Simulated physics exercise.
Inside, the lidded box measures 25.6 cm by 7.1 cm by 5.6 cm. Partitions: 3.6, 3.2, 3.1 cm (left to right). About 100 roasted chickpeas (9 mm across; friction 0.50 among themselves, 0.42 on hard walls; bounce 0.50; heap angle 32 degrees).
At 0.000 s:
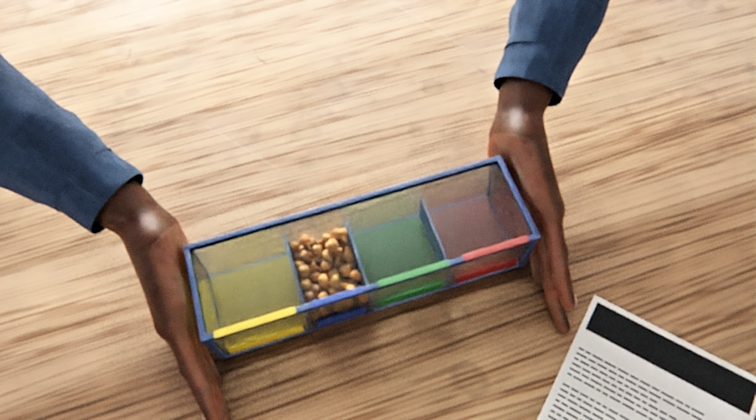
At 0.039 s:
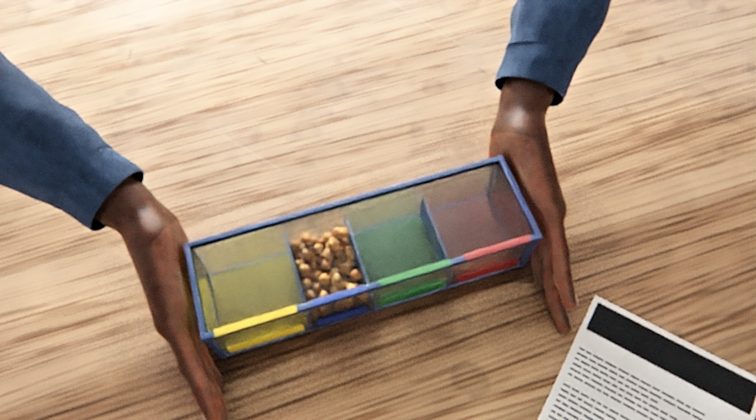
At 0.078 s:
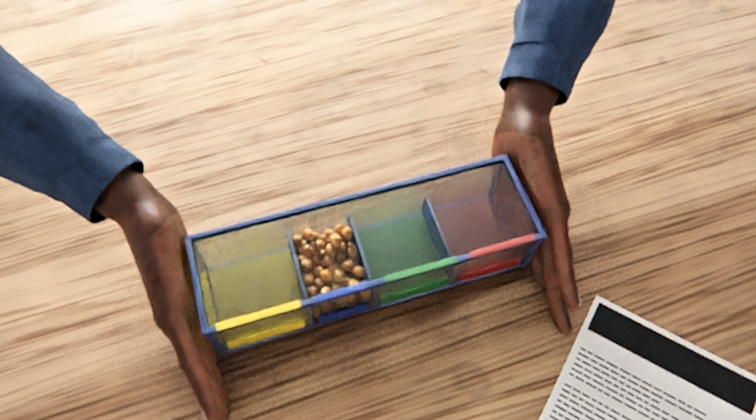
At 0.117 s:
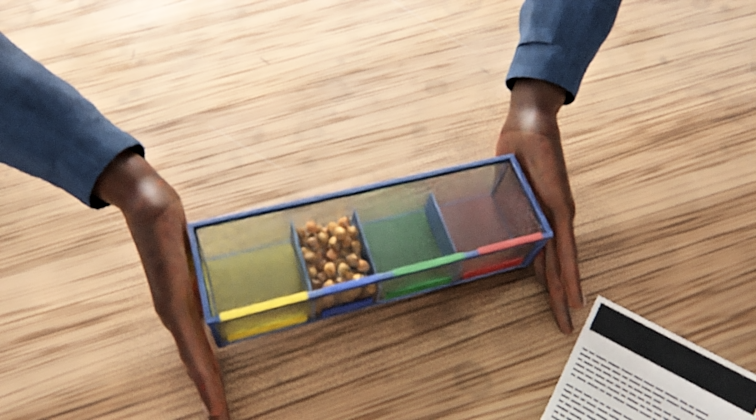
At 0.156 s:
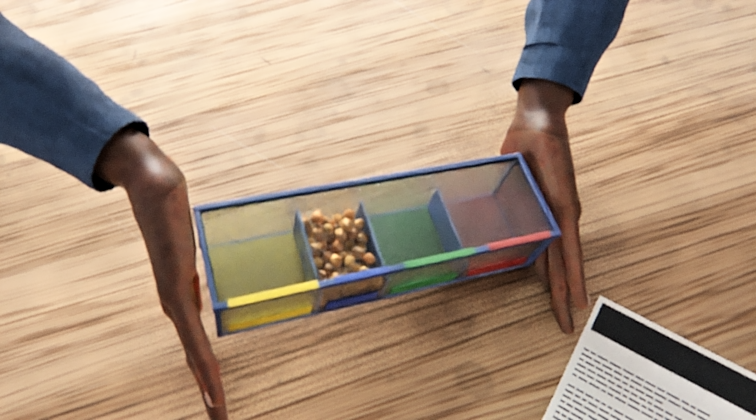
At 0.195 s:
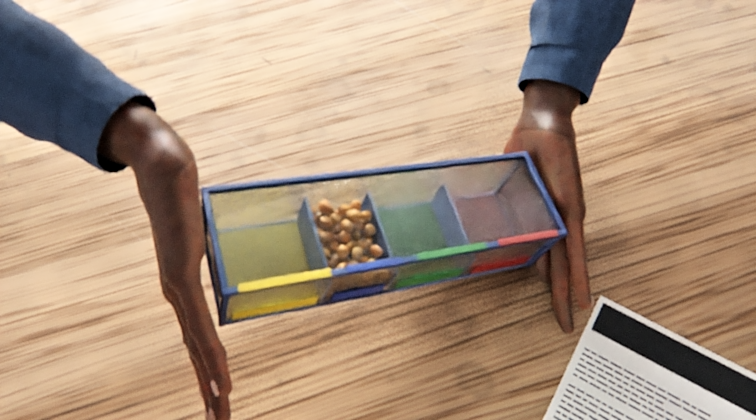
Two hands held a clear lidded box with yellow, blue, green and red sections on a wooden table, then tilted it, raising its left end while the roasted chickpeas stayed in the blue section.
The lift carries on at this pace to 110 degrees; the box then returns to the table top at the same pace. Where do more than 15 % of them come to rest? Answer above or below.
Red: Above, blue: Below, green: Below, yellow: Below.
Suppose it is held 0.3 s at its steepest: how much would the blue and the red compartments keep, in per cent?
Then: Blue 0, red 100.
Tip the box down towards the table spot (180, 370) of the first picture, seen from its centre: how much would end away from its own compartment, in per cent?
Some 40 per cent.
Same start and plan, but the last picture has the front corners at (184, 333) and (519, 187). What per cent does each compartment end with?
Red 0, blue 50, green 0, yellow 50.
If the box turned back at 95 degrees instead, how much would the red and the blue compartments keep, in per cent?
Red 60; blue 25.
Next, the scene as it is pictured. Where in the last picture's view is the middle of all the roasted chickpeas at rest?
At about (487, 232).
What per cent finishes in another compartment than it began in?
About 100 per cent.
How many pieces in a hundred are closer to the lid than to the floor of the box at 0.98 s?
Some 90 per cent.
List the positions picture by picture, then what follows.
The first frame shows box tilt 0 degrees, front corners at (207, 336) and (533, 236); blue 100 %.
The second frame shows box tilt 1 degrees, front corners at (207, 334) and (535, 235).
The third frame shows box tilt 3 degrees, front corners at (208, 329) and (539, 235), lowest corner right front.
The fourth frame shows box tilt 7 degrees, front corners at (212, 319) and (546, 234), lowest corner right front.
The fifth frame shows box tilt 12 degrees, front corners at (218, 305) and (554, 232), lowest corner right front.
The sixth frame shows box tilt 18 degrees, front corners at (228, 289) and (560, 231), lowest corner right front; blue 100 %. The box's pace is about 130 degrees a second.
After 0.98 s, tilt 110 degrees; red 15 %, blue 50 %, green 35 %.
After 1.50 s, tilt 49 degrees; red 95 %, green 5 %.
After 2.09 s, tilt 0 degrees; red 95 %, green 5 %.
At rest (2.9 s), red 95 %, blue 0 %, green 5 %, yellow 0 %.
